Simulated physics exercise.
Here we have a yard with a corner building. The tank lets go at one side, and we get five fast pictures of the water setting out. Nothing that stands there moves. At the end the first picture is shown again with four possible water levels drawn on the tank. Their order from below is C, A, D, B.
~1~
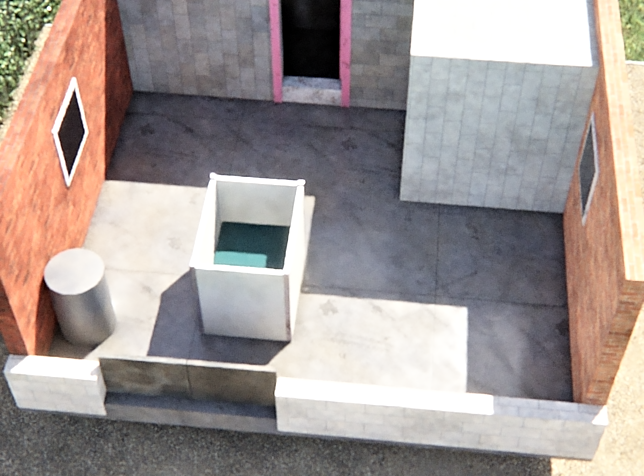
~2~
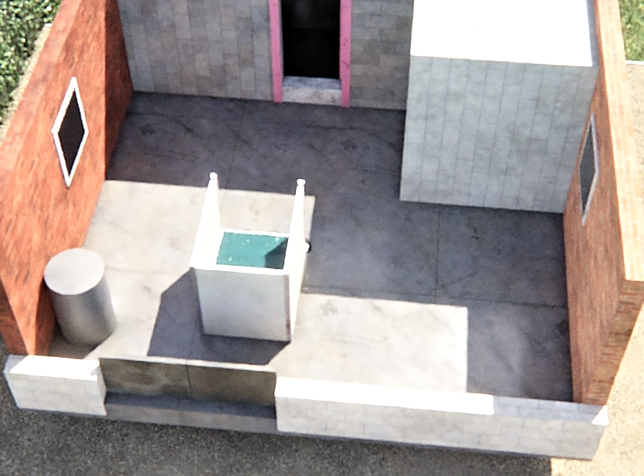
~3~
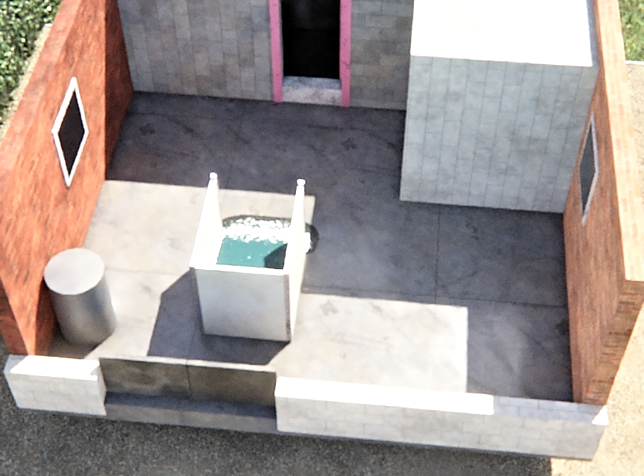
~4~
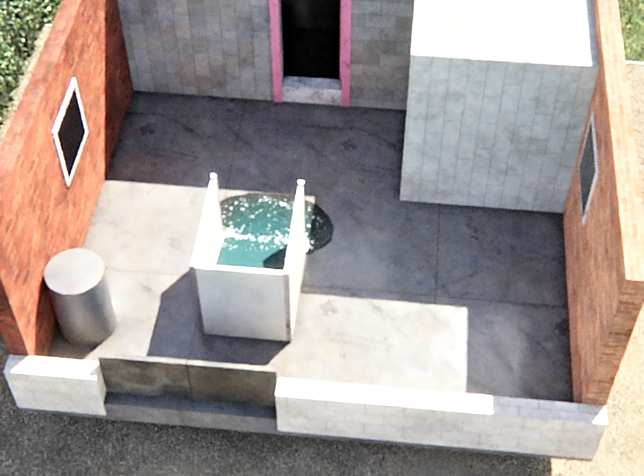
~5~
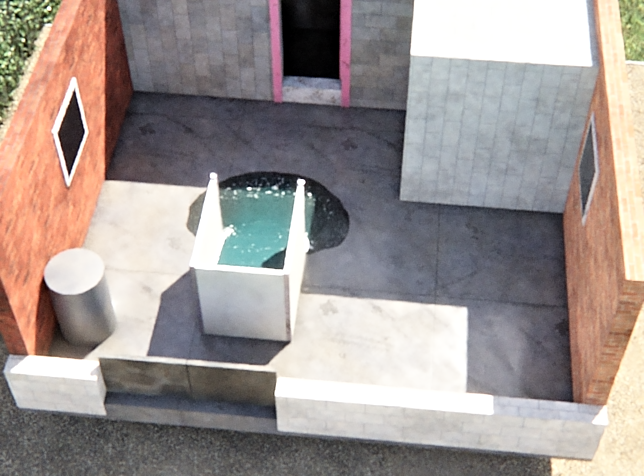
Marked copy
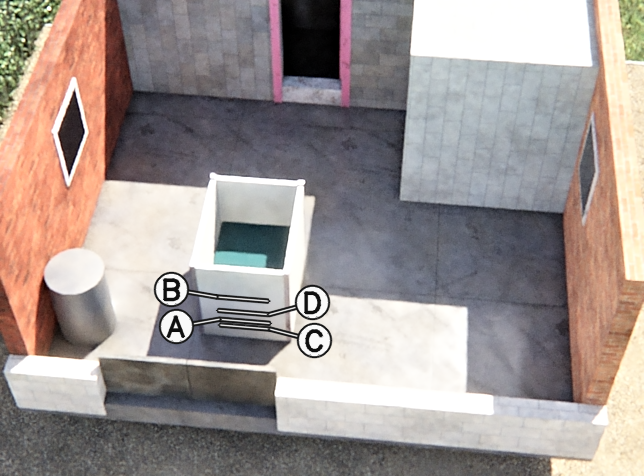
The clip opens on a walled yard with a corner building, a pink-edged doorway and a white tank of still, blue-green water. The tank's back side is suddenly gone, and foaming water pours out behind it toward the doorway side, spreading into a dark, rounded pool on the ground.
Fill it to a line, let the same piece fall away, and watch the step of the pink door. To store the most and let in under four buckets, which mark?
Take B.
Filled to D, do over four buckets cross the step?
No, not at all.
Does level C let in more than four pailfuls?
No.
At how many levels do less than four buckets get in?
All of them.
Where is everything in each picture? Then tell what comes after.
In the first picture, water in the tank at rest, its middle at (252, 264); foot of the pink doorway at (312, 103); shut gate at (188, 367).
In the second picture, water covers 1 % of the ground, its front hidden from here.
In the third picture, water covers 2 % of the ground, its front hidden from here.
In the fourth picture, 5 % of the ground under water, visible out to (323, 240).
In the fifth picture, water covers 8 % of the ground, its front hidden from here.
In white, A at (244, 321); B at (242, 299); C at (245, 327); D at (243, 312); from the bottom up C, A, D, B.
With A, nothing gets over.
With B, a splash gets over, under a bucket.
With C, nothing gets over.
With D, nothing gets over.
